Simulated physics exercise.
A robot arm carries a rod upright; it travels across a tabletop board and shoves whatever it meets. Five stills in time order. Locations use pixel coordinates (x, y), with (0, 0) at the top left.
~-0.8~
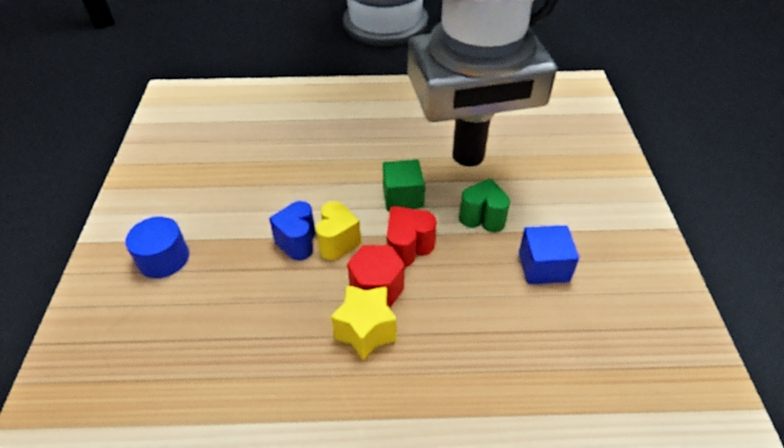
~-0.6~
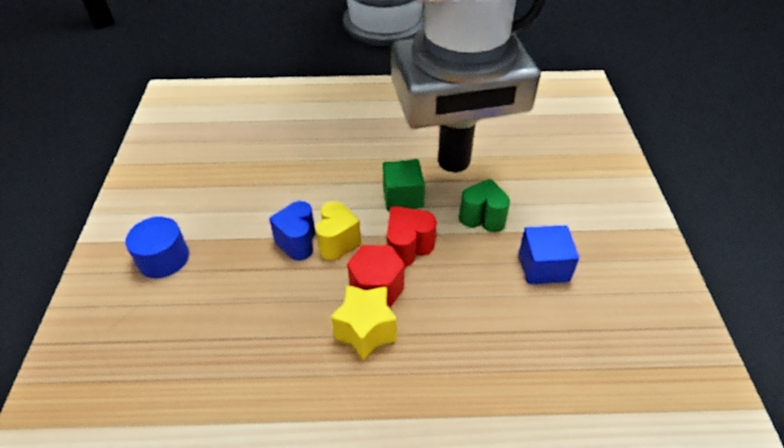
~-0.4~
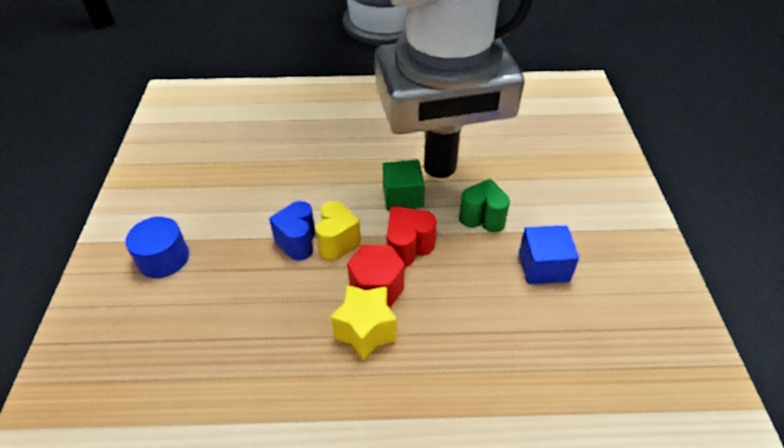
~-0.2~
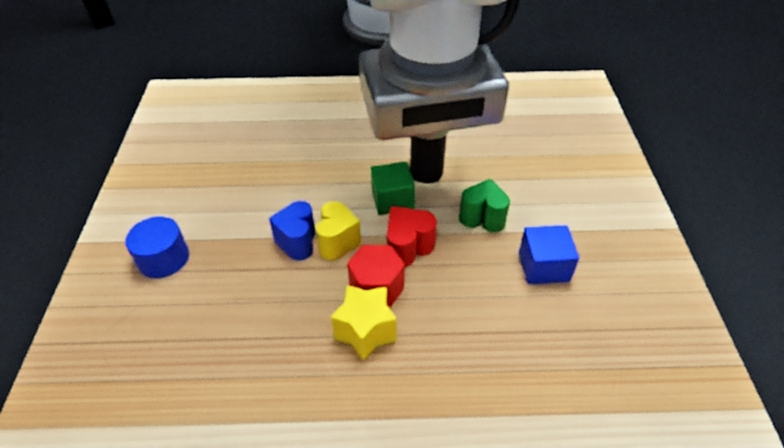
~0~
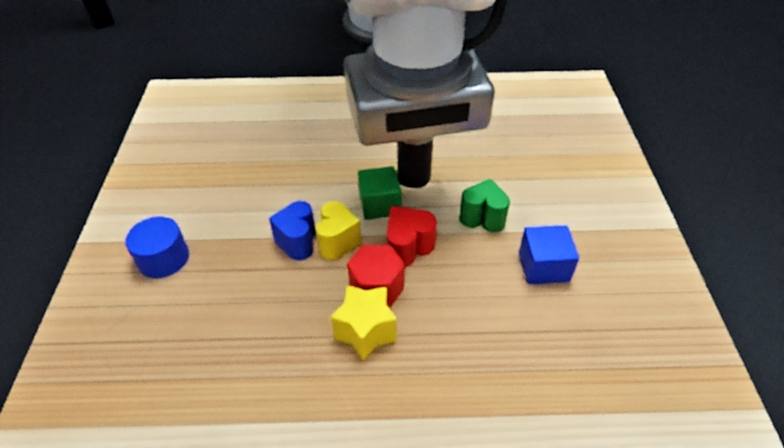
A robotic arm with a black rod moves left and slightly toward the viewer over a wooden board of colored blocks, then pushes the green cube a short way left, toward the yellow heart, while the other blocks stay still.
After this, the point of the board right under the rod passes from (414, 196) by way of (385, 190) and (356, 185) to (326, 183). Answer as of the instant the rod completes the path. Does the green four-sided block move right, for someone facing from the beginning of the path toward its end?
Going by the path, no.
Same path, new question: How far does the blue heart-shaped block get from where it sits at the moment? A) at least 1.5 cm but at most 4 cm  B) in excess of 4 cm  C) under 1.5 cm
Correct choice: C.
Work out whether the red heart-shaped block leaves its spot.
Once the rod is done, the red heart-shaped block remains in the old spot.
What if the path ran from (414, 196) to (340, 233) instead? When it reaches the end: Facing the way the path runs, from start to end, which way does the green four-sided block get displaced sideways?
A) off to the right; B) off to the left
The answer is A.
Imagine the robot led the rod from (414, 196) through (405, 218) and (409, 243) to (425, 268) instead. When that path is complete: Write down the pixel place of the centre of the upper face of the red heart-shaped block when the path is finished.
Its top centre lands on (432, 277).
On the path given first. Halfway along, rod (368, 170); green four-sided block (345, 183), turned 50° anticlockwise.
At the end, rod (324, 166); blue heart-shaped block not moved; green four-sided block (337, 186), turned 70° anticlockwise; red heart-shaped block not moved.
